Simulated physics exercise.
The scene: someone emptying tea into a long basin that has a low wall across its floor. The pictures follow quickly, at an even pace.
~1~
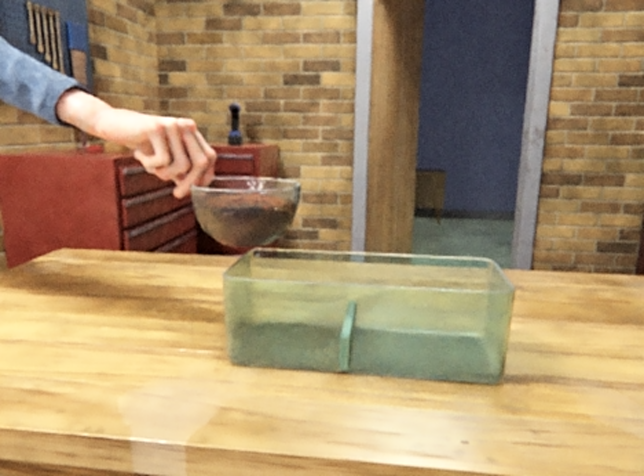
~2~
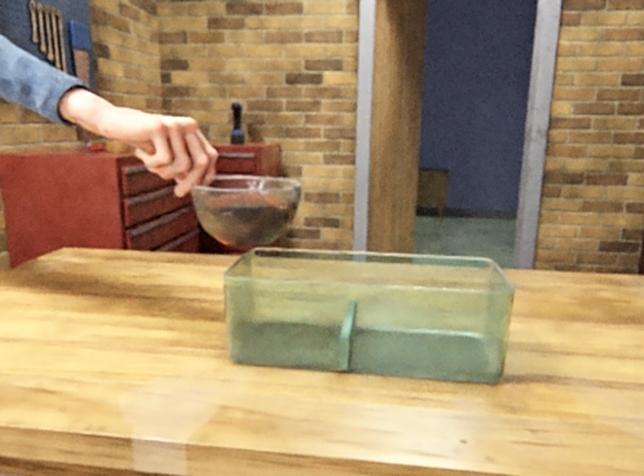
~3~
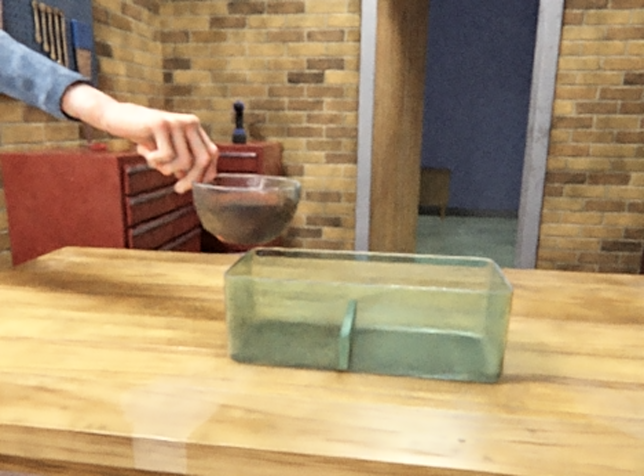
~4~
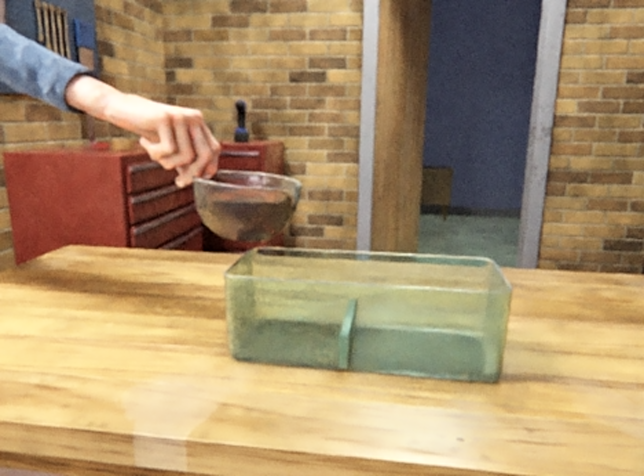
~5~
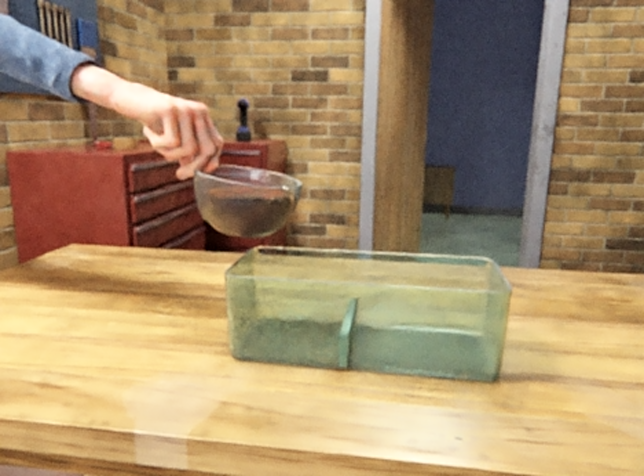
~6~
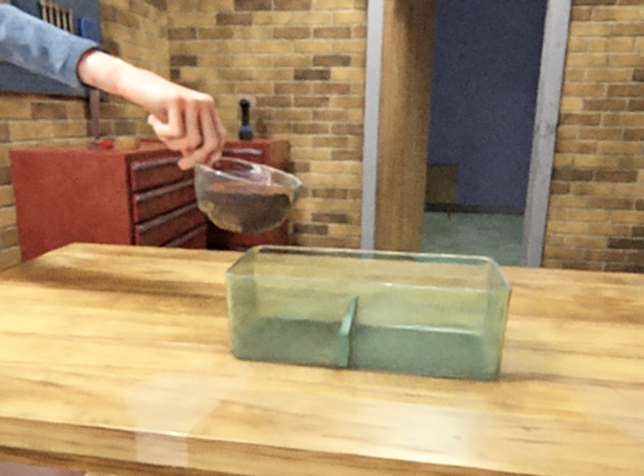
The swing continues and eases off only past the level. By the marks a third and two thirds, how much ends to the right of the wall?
It comes to above two thirds.
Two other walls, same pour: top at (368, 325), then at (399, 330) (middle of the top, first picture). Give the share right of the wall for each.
The first gives 60 %, the second 10 %.
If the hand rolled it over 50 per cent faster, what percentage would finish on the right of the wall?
It comes to 90 per cent or so.
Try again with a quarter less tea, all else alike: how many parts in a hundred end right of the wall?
Near 90 %.
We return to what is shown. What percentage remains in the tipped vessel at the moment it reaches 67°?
Near 60 %.
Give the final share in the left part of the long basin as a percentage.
Roughly 10 in a hundred.
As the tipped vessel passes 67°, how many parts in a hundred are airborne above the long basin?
About 30 per cent.
A moment on, the tilt is 67° and 58 per cent is still to pour, 6 is left of the wall and 5 right of it.
Next, the tilt is 103° and 2 per cent is still to pour, 9 is left of the wall and 76 right of it.
Then the tilt is 113° and 0 per cent is still to pour, 9 is left of the wall and 90 right of it.
Later the tilt is 113° and 0 per cent is still to pour, 9 is left of the wall and 90 right of it.
In the end 9 per cent lies left of the wall, 90 right of it and 1 outside.
